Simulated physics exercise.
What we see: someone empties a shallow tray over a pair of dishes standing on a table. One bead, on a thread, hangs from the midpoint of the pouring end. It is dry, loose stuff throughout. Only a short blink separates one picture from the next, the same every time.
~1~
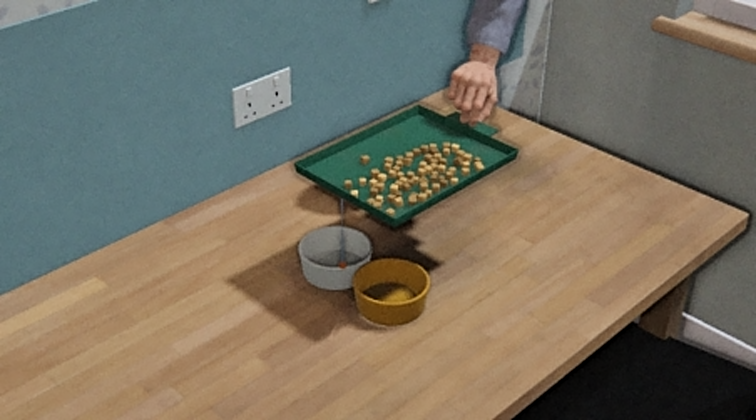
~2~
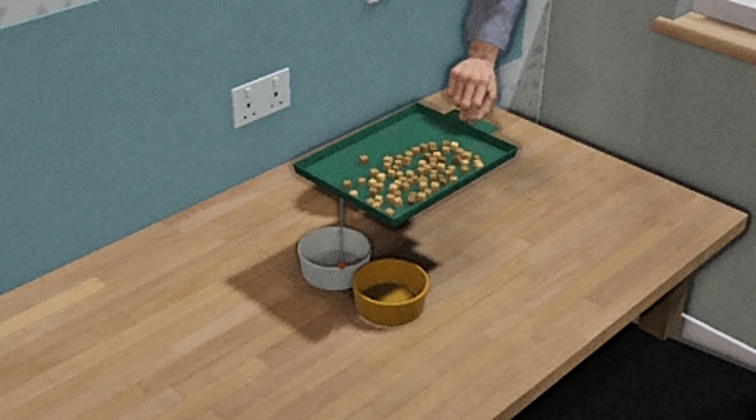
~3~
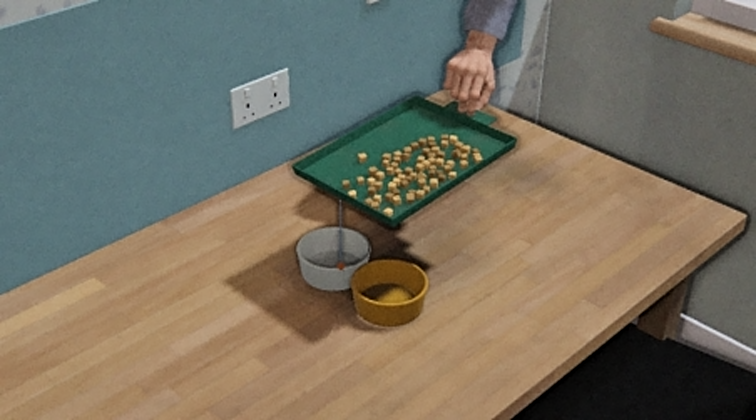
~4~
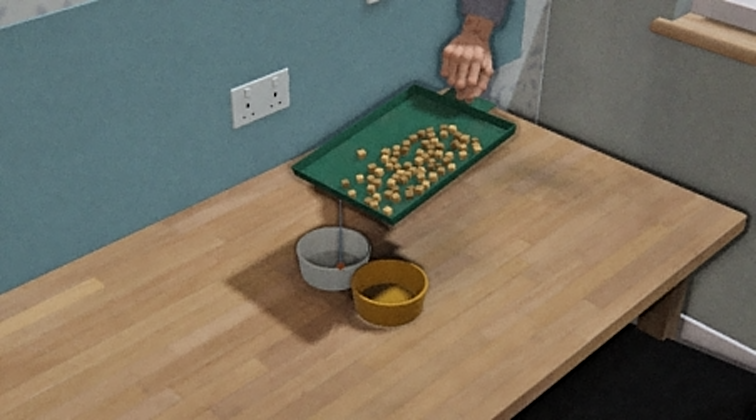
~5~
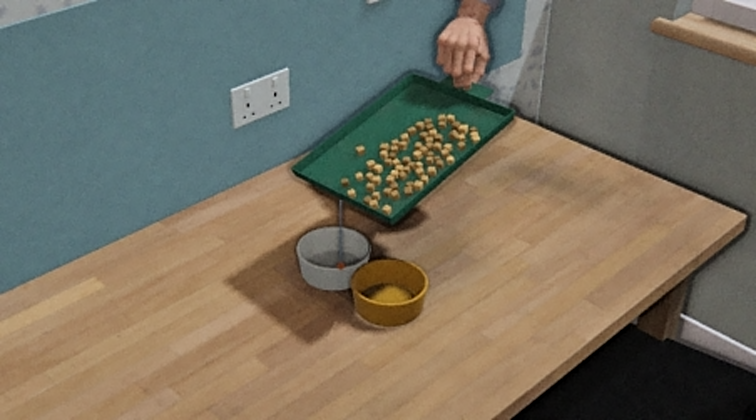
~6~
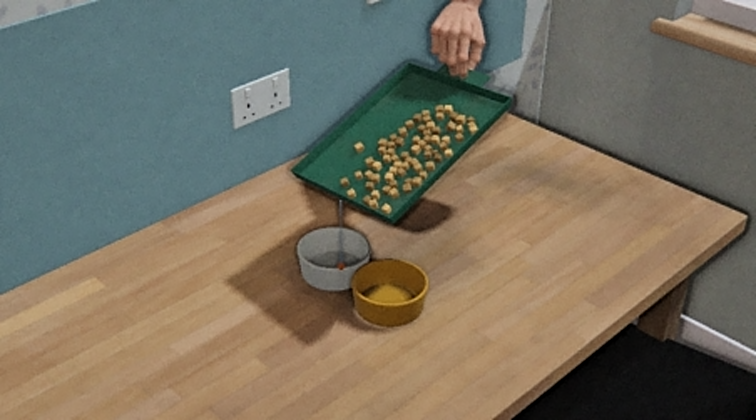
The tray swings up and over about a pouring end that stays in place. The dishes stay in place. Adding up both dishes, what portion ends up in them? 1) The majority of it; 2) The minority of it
2, the minority of it.
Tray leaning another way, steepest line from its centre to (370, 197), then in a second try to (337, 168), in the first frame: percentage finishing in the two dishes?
Around 0 percent for the first aim and around 60 percent for the second.
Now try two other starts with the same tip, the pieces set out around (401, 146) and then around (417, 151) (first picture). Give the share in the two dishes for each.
Close to 0 %, followed by close to 0 %.
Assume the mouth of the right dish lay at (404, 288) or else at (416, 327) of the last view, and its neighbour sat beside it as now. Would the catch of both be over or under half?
First try: Lower than half; second try: Lower than half.
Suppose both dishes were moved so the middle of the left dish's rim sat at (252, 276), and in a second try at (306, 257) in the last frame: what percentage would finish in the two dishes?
Trial 1 about 60 %, trial 2 about 40 %.
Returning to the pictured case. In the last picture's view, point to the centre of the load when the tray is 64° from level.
Near (349, 184).
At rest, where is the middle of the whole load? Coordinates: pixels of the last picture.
Roughly pixel (276, 319).
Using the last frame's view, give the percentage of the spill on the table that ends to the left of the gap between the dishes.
100 per cent or thereabouts.
Just after the last frame, tray tipped steeply; almost all on the tray; just a few in the air.
A moment on, tray tipped past a quarter turn; the larger part on the tray; roughly a quarter outside both.
Further on, tray tipped past a quarter turn; about a tenth in the left dish; almost all outside both.
When it is over, tray tipped past a quarter turn; not one in the right dish; about a tenth in the left dish; almost all outside both.
